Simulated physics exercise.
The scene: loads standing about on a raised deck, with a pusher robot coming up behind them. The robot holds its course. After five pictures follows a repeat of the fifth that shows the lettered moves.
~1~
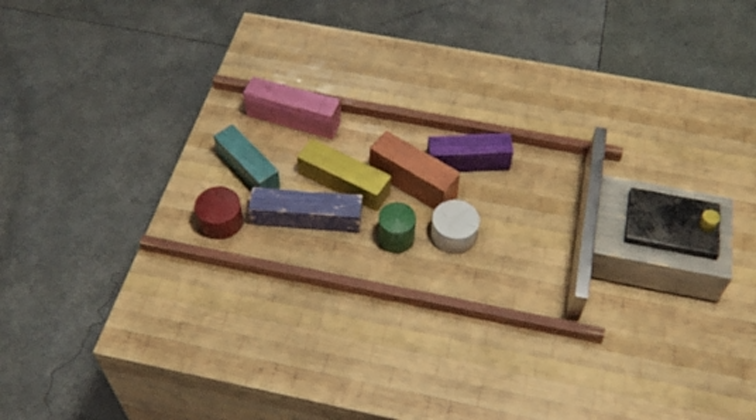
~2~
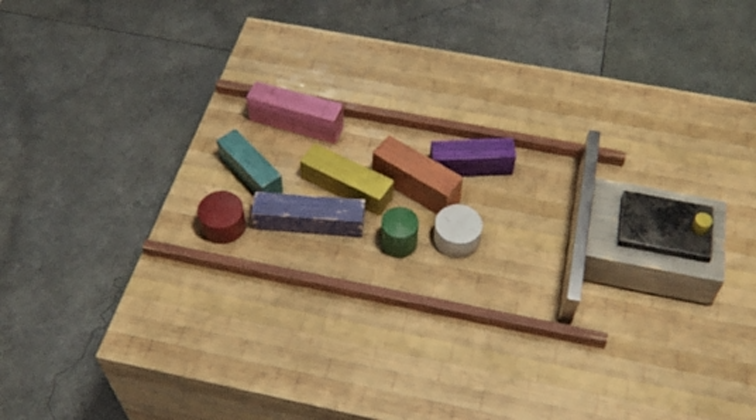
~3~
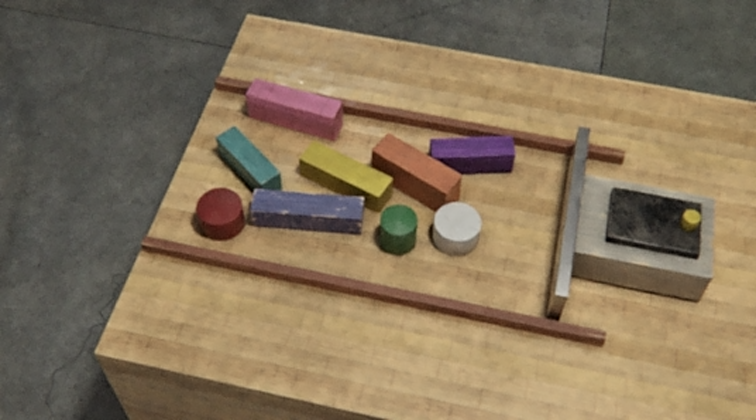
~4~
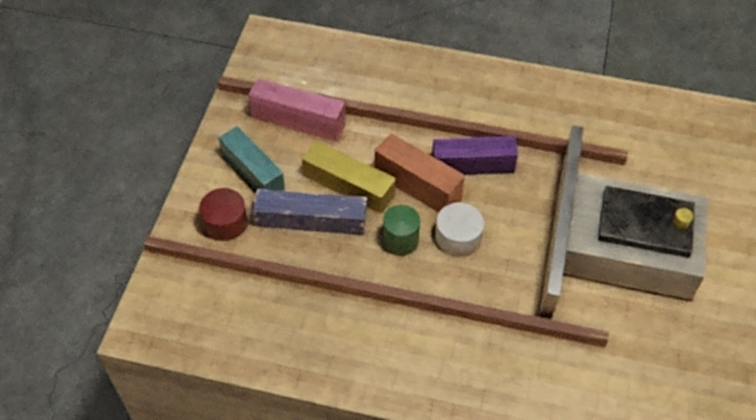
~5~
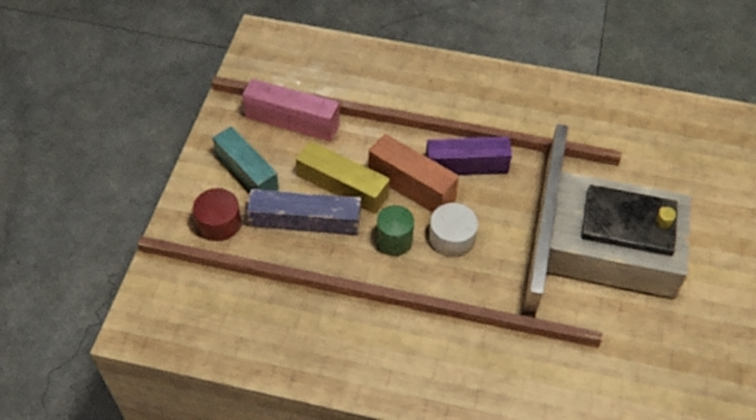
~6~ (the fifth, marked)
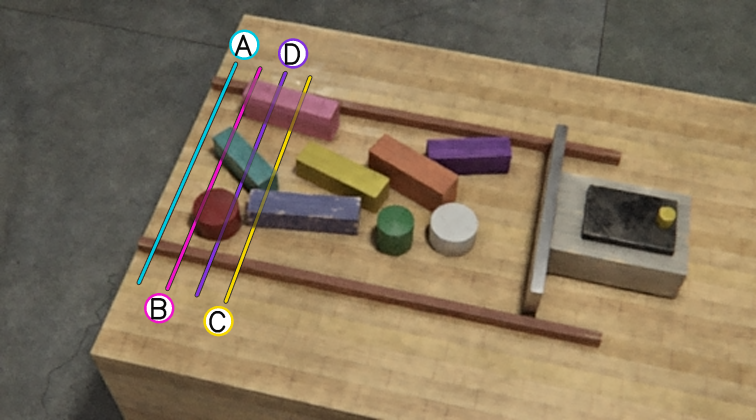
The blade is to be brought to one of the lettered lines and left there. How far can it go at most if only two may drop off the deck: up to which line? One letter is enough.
It should halt at C.
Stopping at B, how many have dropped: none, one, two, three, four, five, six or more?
By then, six or more.
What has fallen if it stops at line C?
The pink stick goes over.
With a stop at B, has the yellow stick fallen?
Yes.
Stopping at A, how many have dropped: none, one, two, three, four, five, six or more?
Six or more.
On the marked copy, A at (192, 164); B at (218, 169); C at (272, 180); D at (245, 175).
Following C. Soon after the start, robot (519, 197); purple stick (412, 139); green canister (373, 232).
Later, robot (417, 177); pink stick (239, 99); red canister (210, 214).
In the end, robot (341, 163); pink stick over the edge; turquoise bar (182, 147); one fallen.
As for the rest, A drops nine; B drops seven; D drops three.
